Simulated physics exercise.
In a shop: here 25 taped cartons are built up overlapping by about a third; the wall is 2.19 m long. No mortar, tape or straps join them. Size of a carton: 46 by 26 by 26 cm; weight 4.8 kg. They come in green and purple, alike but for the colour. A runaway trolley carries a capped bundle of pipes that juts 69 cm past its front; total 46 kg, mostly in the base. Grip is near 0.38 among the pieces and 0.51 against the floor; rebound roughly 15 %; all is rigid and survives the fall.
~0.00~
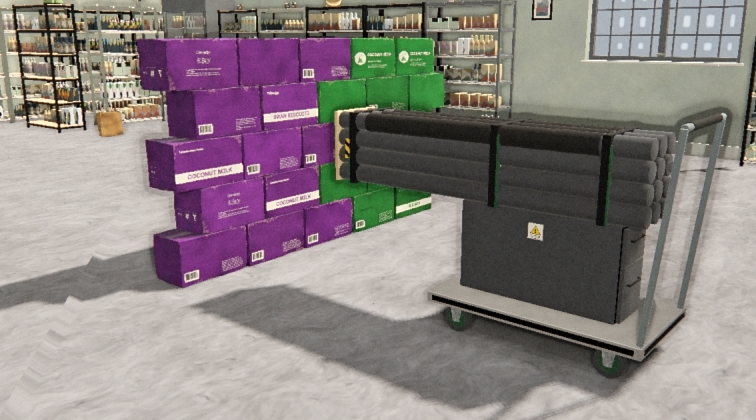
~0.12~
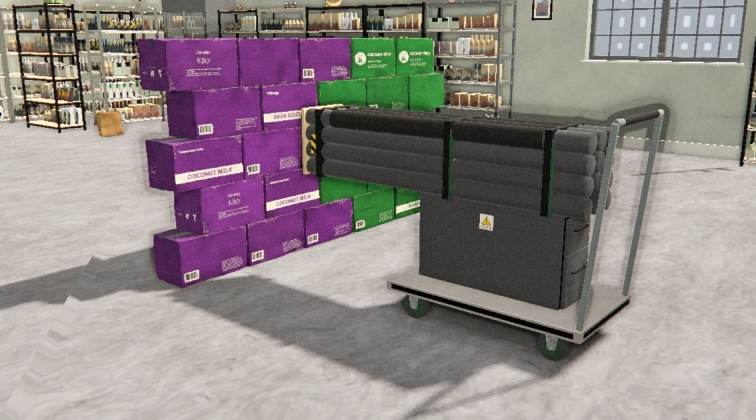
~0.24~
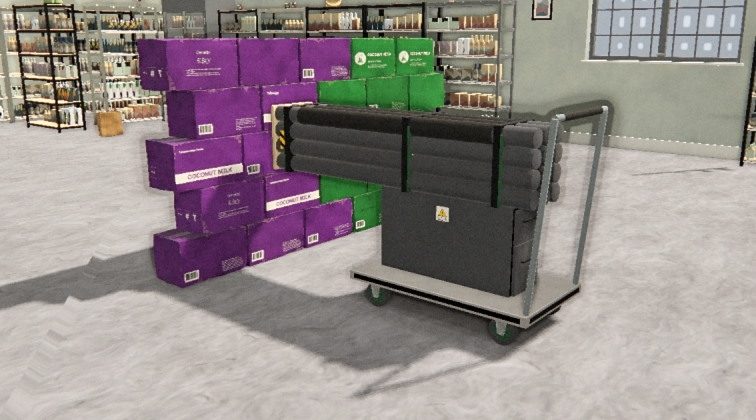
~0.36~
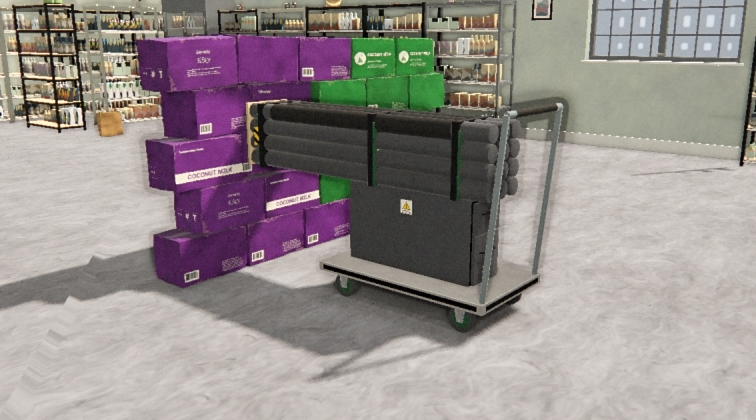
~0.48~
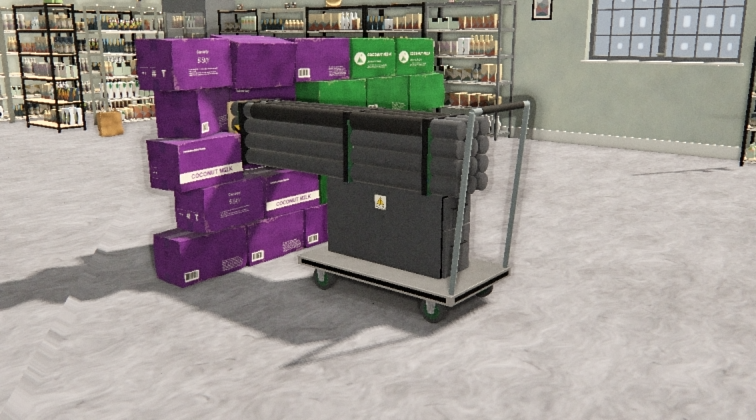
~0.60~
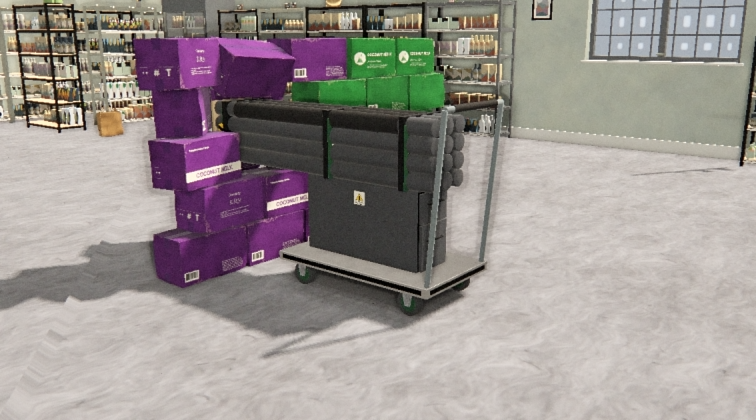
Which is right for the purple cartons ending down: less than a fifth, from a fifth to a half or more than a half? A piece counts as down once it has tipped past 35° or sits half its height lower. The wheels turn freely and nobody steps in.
It comes to between a fifth and a half.
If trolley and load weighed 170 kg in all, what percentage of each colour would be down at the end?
Then purple 40, green 0 per cent.
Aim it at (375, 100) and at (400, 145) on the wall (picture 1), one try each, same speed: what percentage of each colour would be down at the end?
Purple 10 then 10, green 40 then 80 per cent.
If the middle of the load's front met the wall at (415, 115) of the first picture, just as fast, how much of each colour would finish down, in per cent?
Then purple 0, green 40 per cent.
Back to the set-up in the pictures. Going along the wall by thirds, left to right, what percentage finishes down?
Left 50, middle 0, right 0 per cent.
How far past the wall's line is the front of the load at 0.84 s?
Some 65 cm beyond.
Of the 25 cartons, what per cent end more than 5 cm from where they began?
30 per cent.
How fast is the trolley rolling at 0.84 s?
About 1.1 m/s.
After 0.84 s, load 64 cm past the wall's line, still rolling; 3 of the 13 purple cartons down (3 of 25 in all colours); top purple carton leaning 12°.
After 1.32 s, load 75 cm past the wall's line, stopped; 5 of the 13 purple cartons down (5 of 25 in all colours); top purple carton leaning 71°, 28 cm lower.
At rest (2.5 s), load 75 cm past the wall's line, stopped; 5 of the 13 purple cartons down (5 of 25 in all colours); top purple carton on its side; top green carton unmoved. That is 38 per cent. As the last picture would show them, middles, top purple carton near (62, 254), top green carton near (403, 56).
